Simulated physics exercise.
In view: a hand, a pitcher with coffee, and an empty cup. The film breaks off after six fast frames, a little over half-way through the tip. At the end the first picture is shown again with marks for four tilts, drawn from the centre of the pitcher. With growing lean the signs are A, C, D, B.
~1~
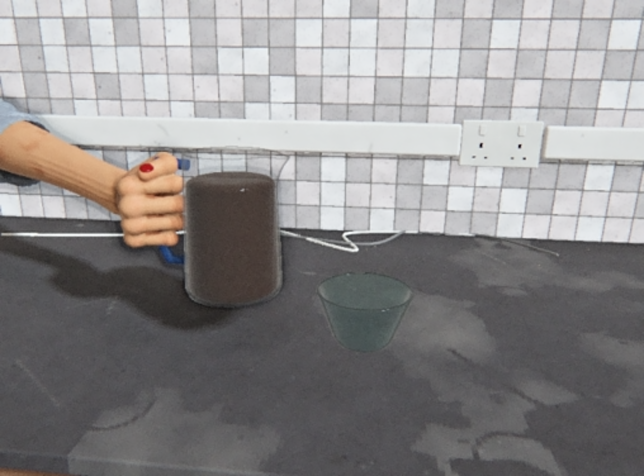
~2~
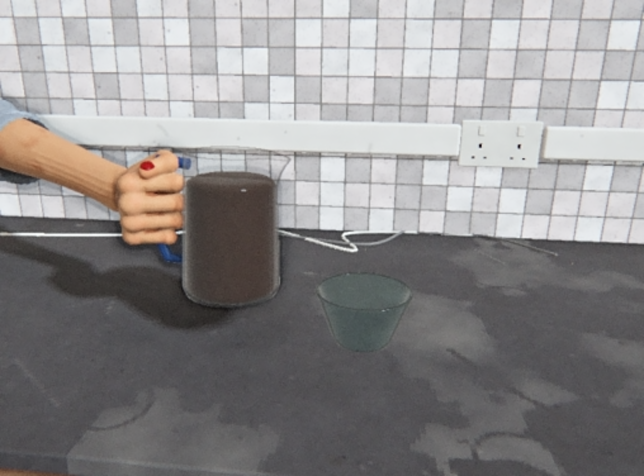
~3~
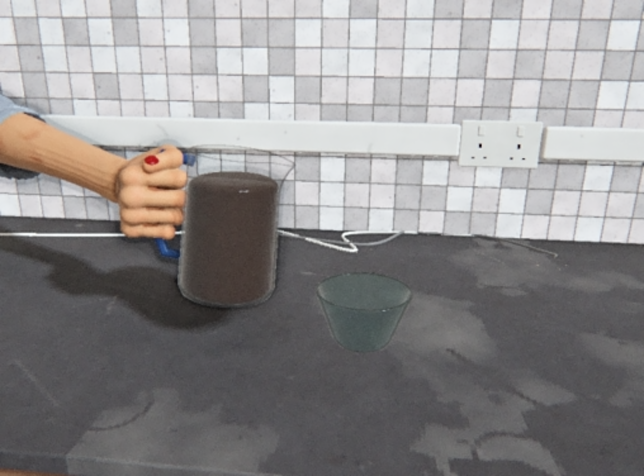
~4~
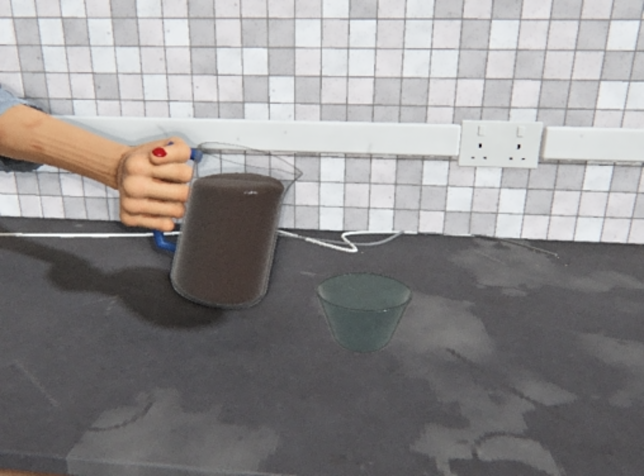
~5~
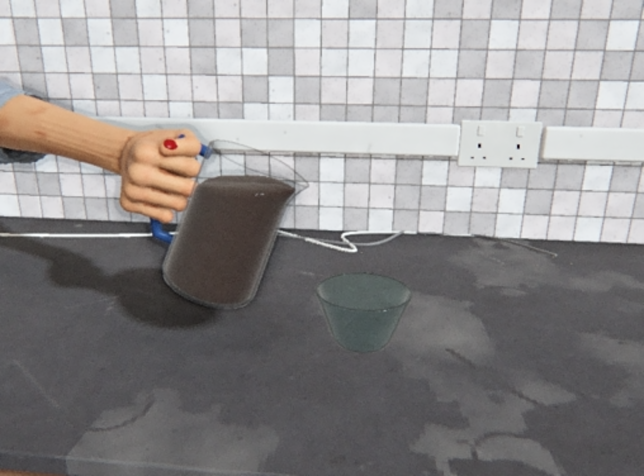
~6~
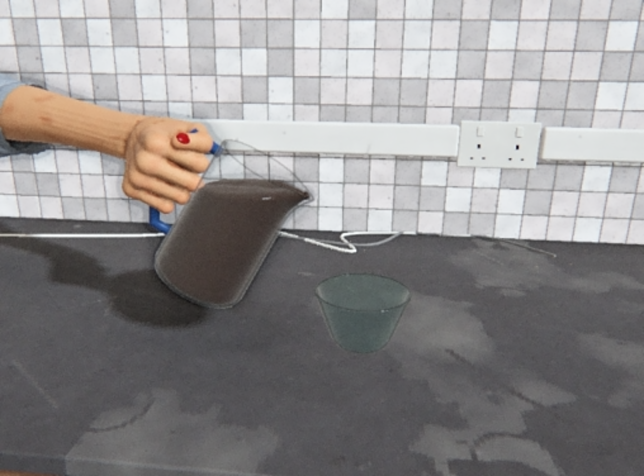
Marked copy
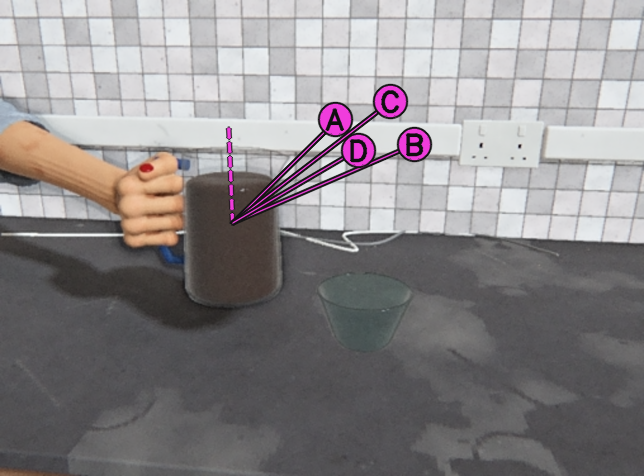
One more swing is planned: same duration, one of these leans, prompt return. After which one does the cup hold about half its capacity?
Choose D.
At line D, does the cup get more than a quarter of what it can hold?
Yes, clearly.
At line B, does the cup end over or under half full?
Over.
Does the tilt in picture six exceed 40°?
No.
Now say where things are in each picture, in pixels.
Upright, lip at (287, 157); rim of the cup round (365, 289); nothing has left yet.
Upright, lip at (288, 159); nothing has left yet.
Tipped about 6°, lip at (293, 164); nothing has left yet.
Tipped about 13°, lip at (301, 173); nothing has left yet.
Tipped about 22°, lip at (307, 185); nothing has left yet.
Tipped about 31°, lip at (312, 199); nothing has left yet.
On the marked copy, A at (324, 132); B at (398, 151); C at (377, 112); D at (343, 158).
With A, the cup ends with about 20 % of what it can hold.
With B, the cup ends with about 70 % of what it can hold; 5 % of the coffee is spilt.
With C, the cup ends with about 36 % of what it can hold.
With D, the cup ends with about 54 % of what it can hold.
